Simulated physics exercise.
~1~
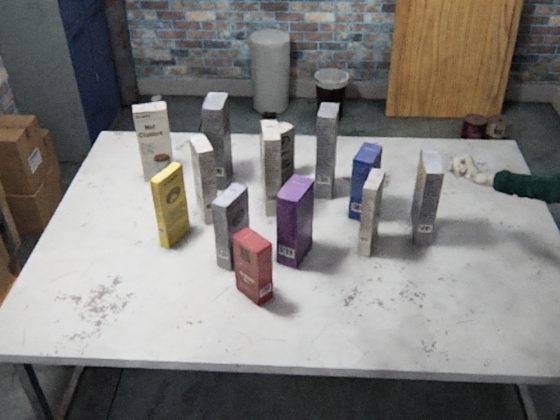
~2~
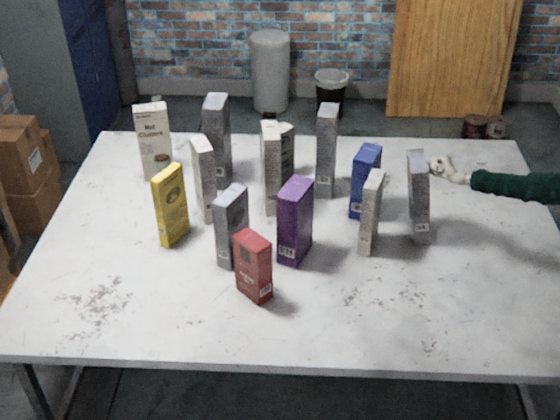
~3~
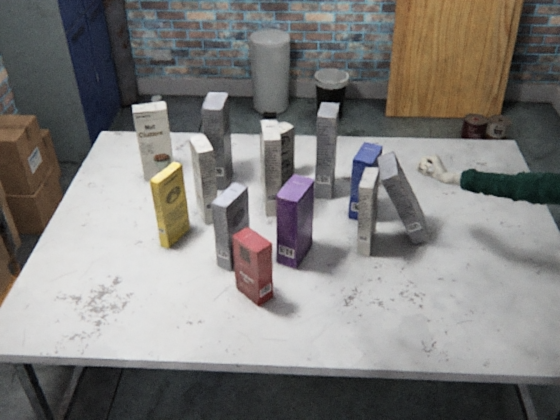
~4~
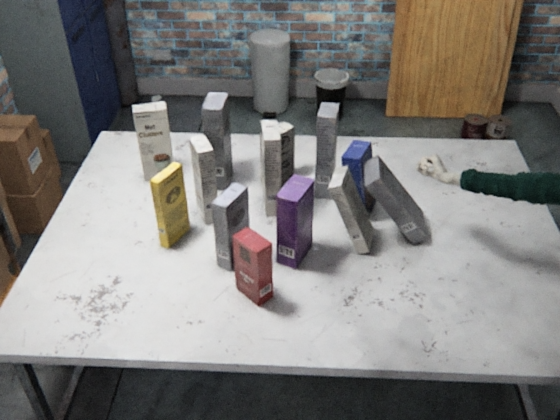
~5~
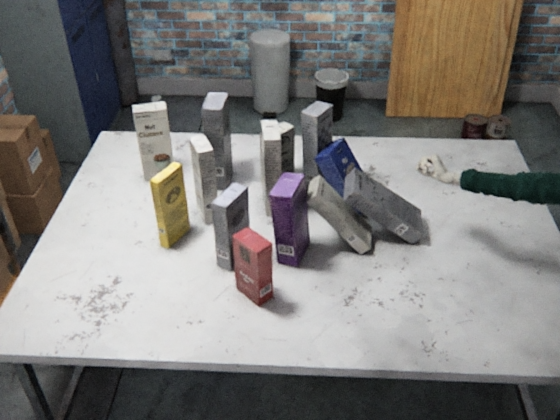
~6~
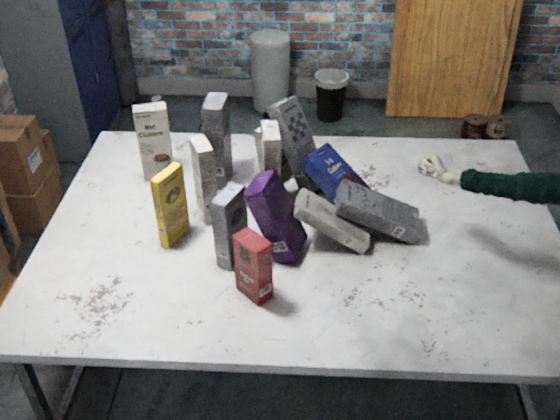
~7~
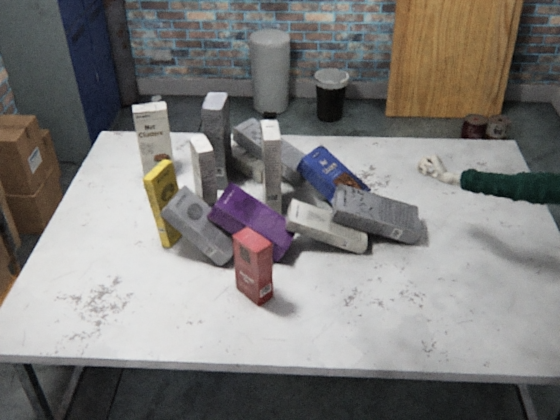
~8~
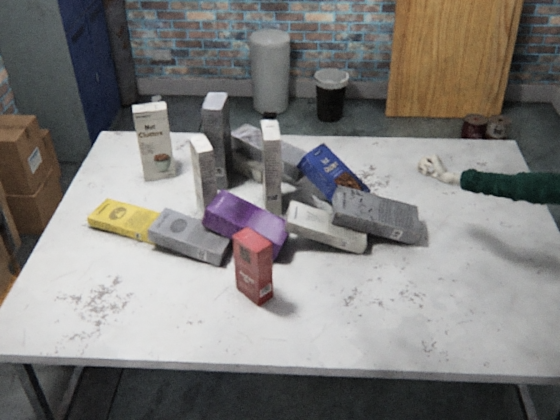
The clip opens on upright boxes spread across a pale table, with a green-sleeved arm reaching in from the right. The hand tips the gray box at the far right leftward, then stays back as that box leans into its neighbors. A white box and the blue box tilt left next, and the purple box follows. The purple box drops onto its side as a gray box beside it falls toward the yellow one. Finally the yellow box topples left and lies flat, while the red box in front and a few others remain standing.
